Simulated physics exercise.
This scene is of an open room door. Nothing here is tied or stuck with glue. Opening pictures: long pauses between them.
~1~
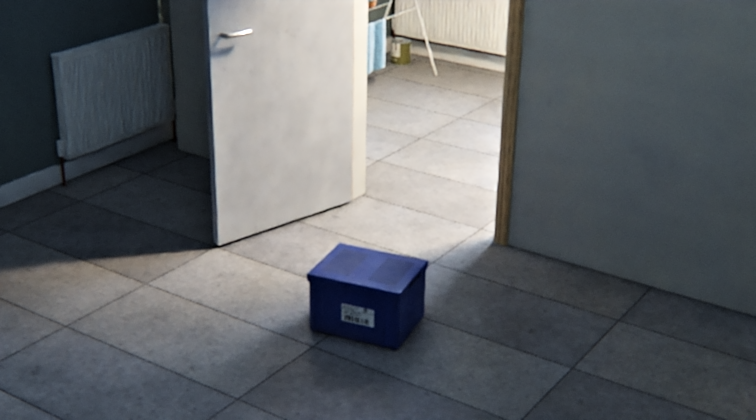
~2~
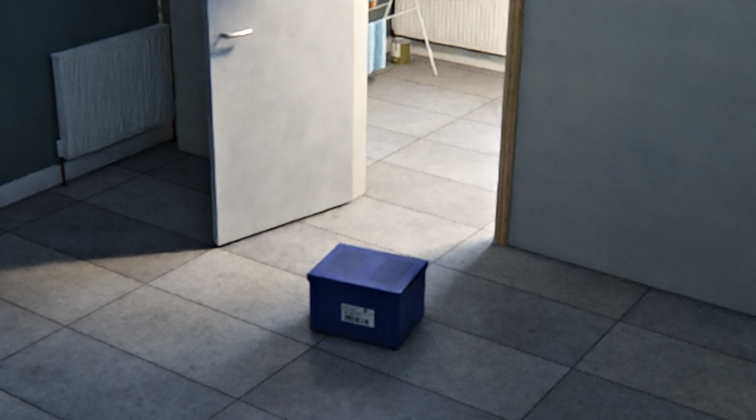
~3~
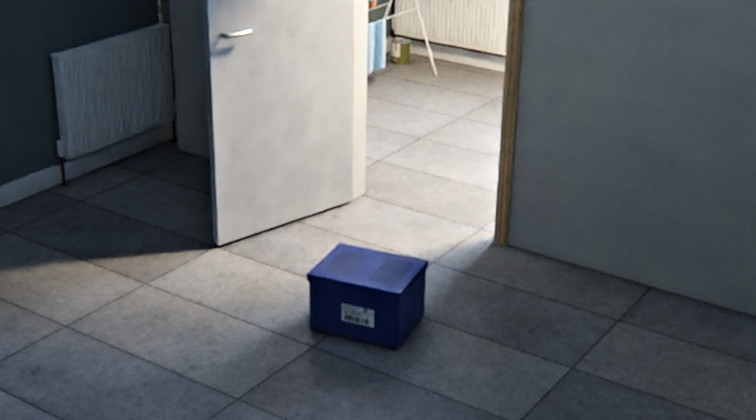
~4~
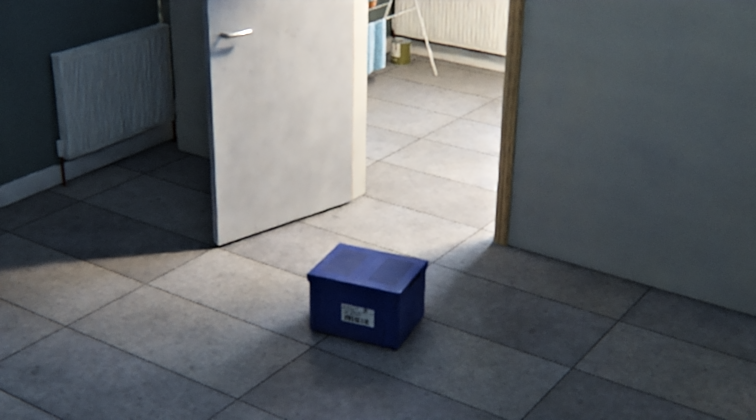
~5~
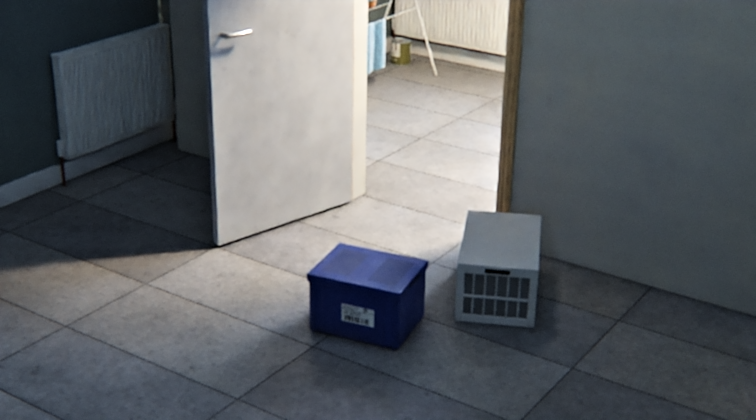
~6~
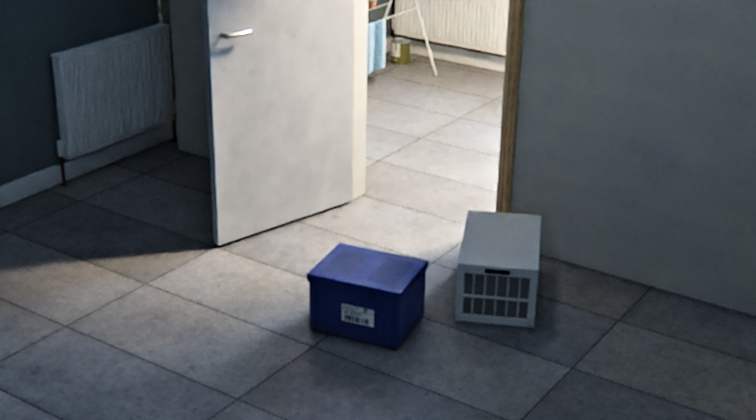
A white door stood wide open and still, with a blue tote on the tiled floor in front of it, and later a pale chest appeared just to the right of the tote.
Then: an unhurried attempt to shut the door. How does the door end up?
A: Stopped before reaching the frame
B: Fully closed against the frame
Answer: B.
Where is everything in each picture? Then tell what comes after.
In the first frame, door wide open and still; blue tote (368, 296).
In the second frame, door wide open and still; blue tote (368, 296).
In the third frame, door wide open and still; blue tote (368, 296).
In the fourth frame, door wide open and still; blue tote (368, 296).
In the fifth frame, door wide open and still; blue tote (368, 296).
In the sixth frame, door wide open and still; white chest (499, 266); blue tote (368, 296).
Then, 0.80 s after the last picture, open by 80°.
Then, 1.30 s after the last picture, open by 50°.
Then, 1.80 s after the last picture, open by 17°.
At rest, open by 0°; both in place. Seen from the same camera at the end, white chest near (499, 266).
